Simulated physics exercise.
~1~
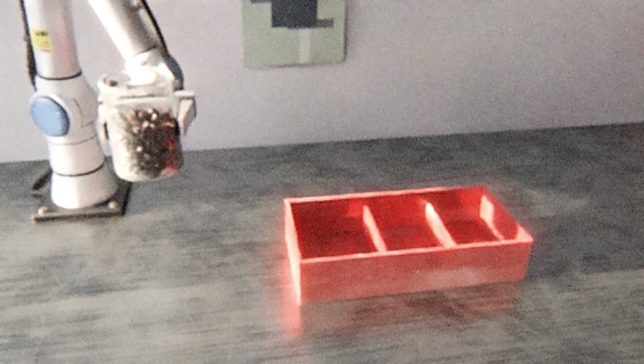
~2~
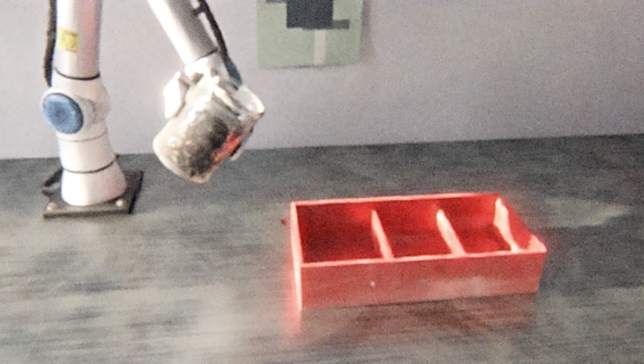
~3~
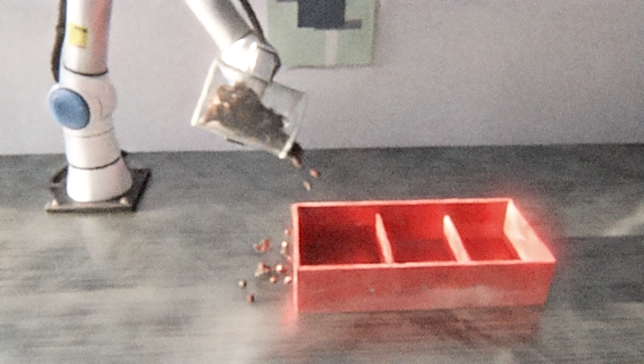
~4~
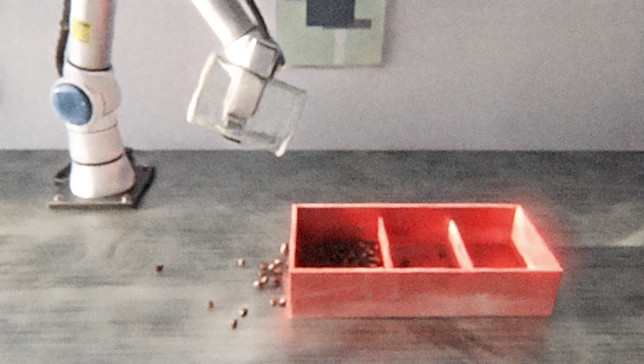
On a dark tabletop, a robot arm swung a clear cup of brown beans rightward and tipped it over a red box with three compartments, pouring most into the left one, while some lay scattered on the table to the left.
